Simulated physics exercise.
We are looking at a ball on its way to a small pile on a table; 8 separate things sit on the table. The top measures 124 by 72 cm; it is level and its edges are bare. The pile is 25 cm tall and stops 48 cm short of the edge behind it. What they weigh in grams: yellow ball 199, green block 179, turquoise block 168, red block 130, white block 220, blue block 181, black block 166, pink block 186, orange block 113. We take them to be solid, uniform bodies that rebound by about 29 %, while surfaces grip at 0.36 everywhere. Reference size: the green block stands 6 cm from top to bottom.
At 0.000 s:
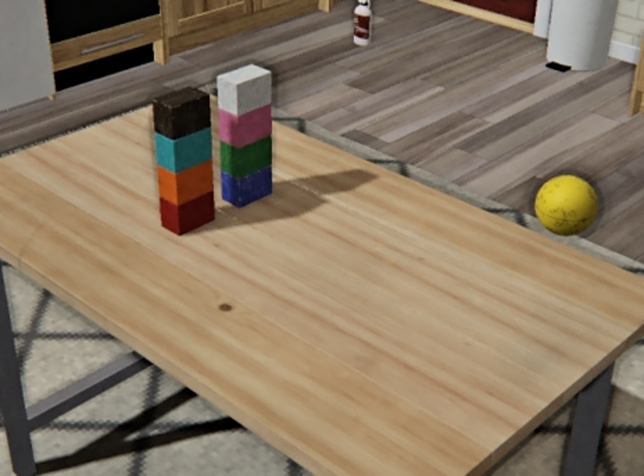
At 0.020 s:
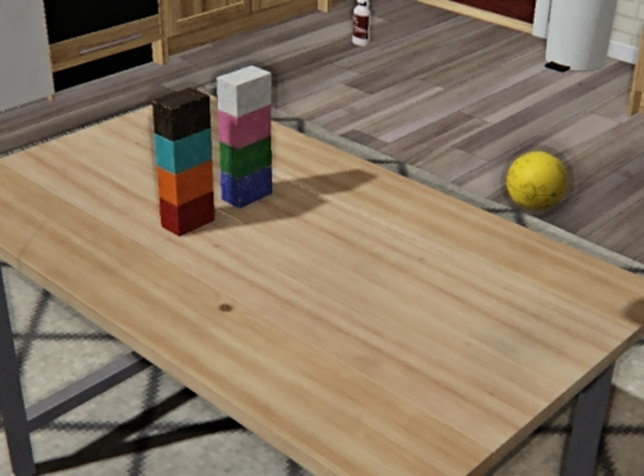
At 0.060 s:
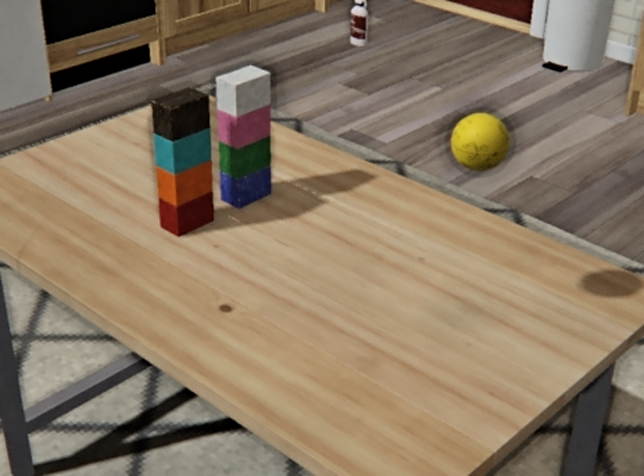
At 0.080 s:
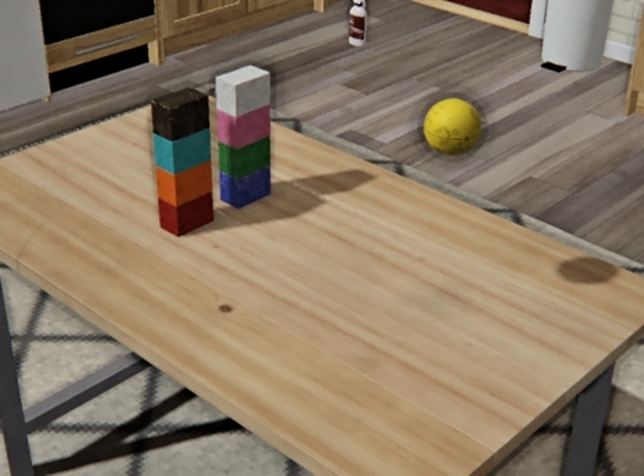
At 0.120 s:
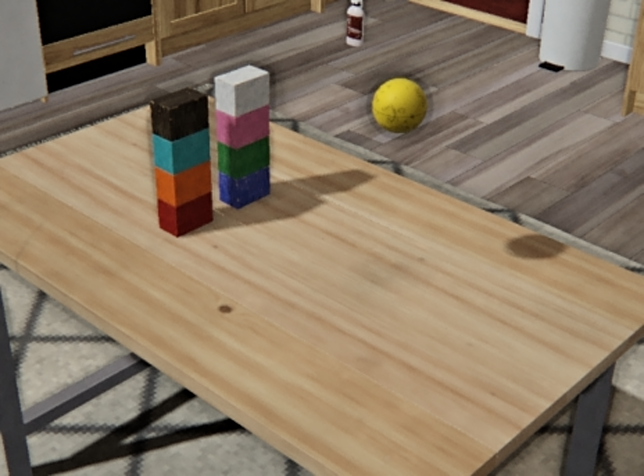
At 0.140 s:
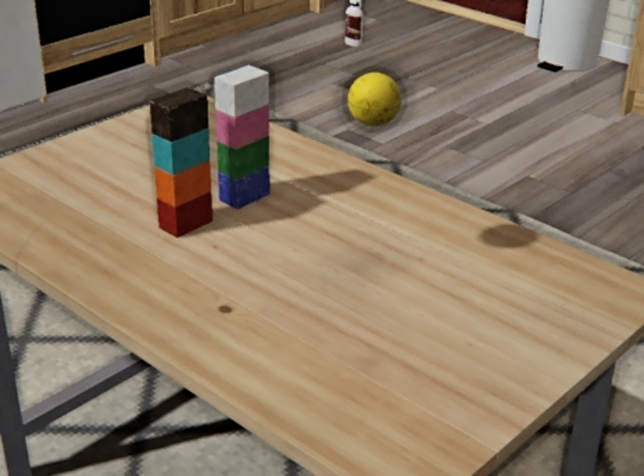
Above a wooden table, a yellow ball moves left through the air toward two block stacks.
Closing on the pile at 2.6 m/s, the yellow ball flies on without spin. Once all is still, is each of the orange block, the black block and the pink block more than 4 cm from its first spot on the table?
One by one: The orange block is going to stay close, the black block is going to stay close, the pink block is going to be displaced.
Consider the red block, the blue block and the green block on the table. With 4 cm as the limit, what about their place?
Red block: Remains in place; blue block: Remains in place; green block: Is displaced.
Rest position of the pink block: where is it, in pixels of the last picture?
It comes to rest near (151, 144).
After 0.34 s, yellow ball near (264, 140); pink block leaning 20° near (221, 116); white block leaning 28°; green block leaning 20°.
After 0.54 s, yellow ball near (298, 200); pink block on its side near (176, 153); green block on its side; white block leaning 67°.
After 0.64 s, yellow ball near (306, 203); pink block leaning 73° near (159, 144); green block on its side; white block leaning 58°.
After 1.04 s, yellow ball near (311, 205); white block now off the table; pink block on its side near (151, 144); green block on its side.
By the end (1.3 s), off the table, white block; tipped over on the table, green block and pink block; the other 5 in place, give or take 4 cm. Seen from the same camera at the end, orange block near (183, 179), black block near (180, 115).
